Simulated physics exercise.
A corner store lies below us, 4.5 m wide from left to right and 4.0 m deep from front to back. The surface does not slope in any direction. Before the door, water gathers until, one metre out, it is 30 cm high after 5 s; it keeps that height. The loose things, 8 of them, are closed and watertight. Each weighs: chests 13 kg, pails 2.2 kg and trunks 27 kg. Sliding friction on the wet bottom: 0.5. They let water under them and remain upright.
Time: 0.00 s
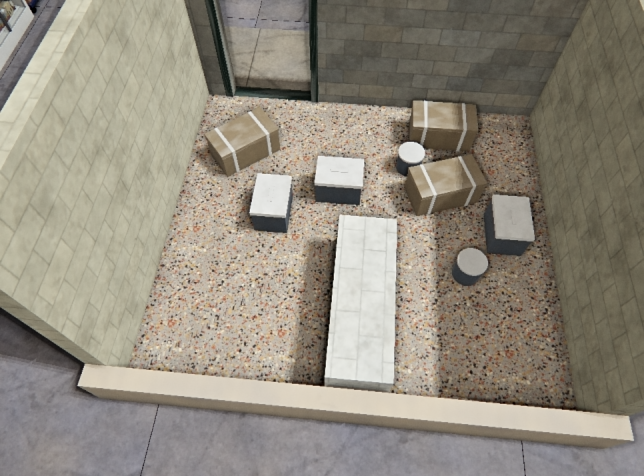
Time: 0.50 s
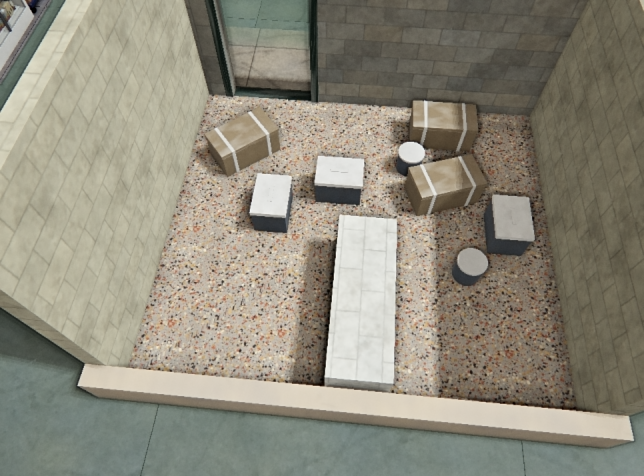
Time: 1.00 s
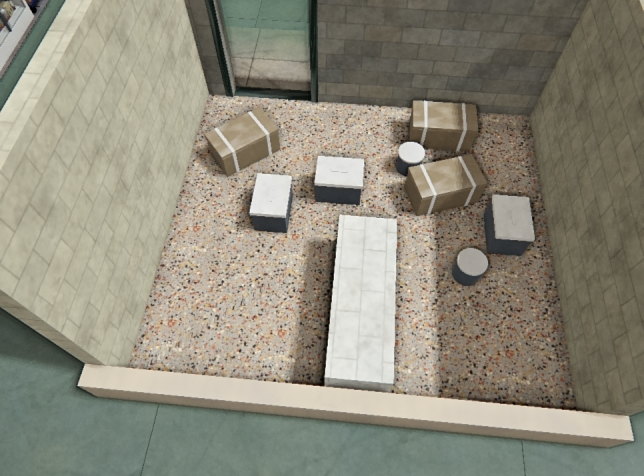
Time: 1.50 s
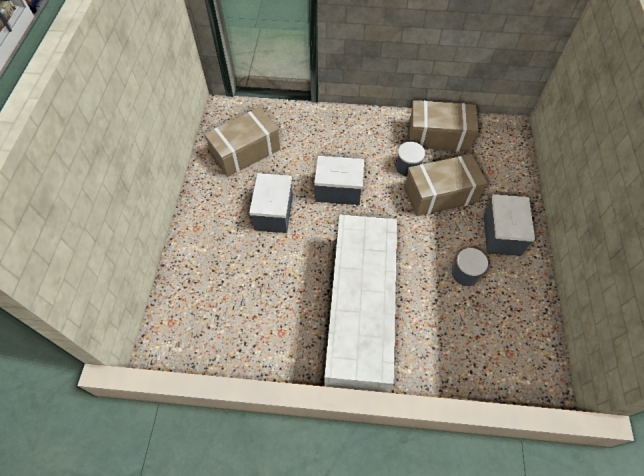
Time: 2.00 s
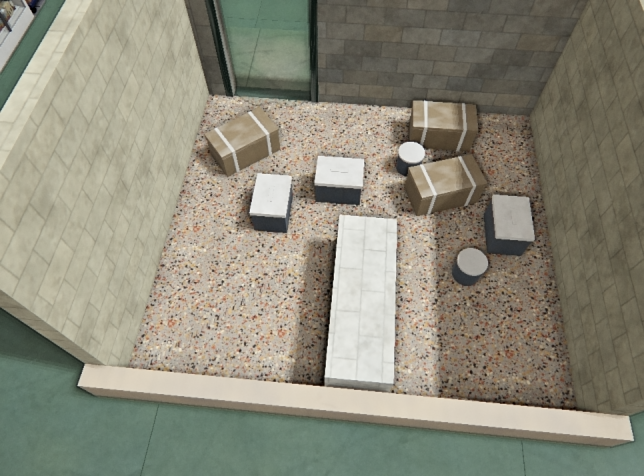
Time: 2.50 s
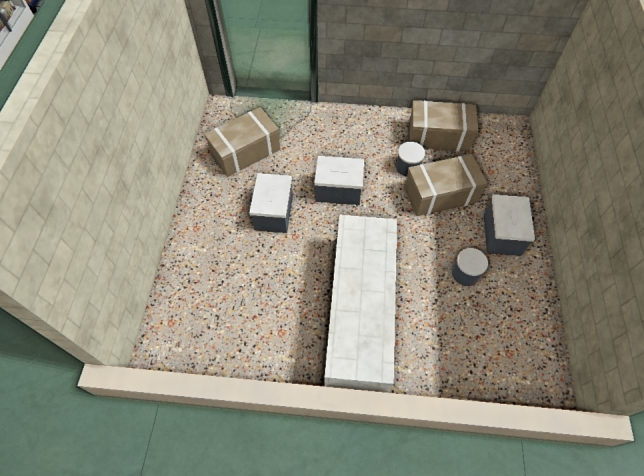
A small walled store with a speckled floor, pale side walls, a grey back wall and a doorway at the back left is seen from high above by a still camera. A long white block stands near the front, with brown strapped boxes, white-topped grey blocks and round pails behind and beside it. Greenish water spreads over the paving outside, deepens in colour, and finally creeps just inside the doorway, while the objects stay put.
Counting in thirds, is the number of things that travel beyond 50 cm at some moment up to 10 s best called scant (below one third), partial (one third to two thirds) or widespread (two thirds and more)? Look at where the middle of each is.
One third through two thirds.
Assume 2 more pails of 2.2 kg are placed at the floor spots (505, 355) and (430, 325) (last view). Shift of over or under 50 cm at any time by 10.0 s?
First one stays within it, second one goes beyond it.
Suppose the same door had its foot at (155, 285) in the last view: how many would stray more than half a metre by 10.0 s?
So the tally would be 4.
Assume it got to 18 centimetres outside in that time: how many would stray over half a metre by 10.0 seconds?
4.
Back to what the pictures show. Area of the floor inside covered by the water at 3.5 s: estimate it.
Somewhere about 2.0 m2, give or take.
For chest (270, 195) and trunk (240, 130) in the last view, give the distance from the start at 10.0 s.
Net displacement, in order: 120 cm; 250 cm.
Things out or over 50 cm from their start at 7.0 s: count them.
Count: 4.
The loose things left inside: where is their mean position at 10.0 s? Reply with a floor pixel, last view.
I'd put it close to (440, 238) in the last view.
After 3.5 s 0 of 8 are over 50 cm from their spots; 0 afloat.
After 4.5 s 1 of 8 are over 50 cm from their spots; 0 afloat.
After 7.0 s 4 of 8 are over 50 cm from their spots; 2 afloat.
After 10.0 s 5 of 8 are over 50 cm from their spots, and 5 have been at some point; 4 afloat.
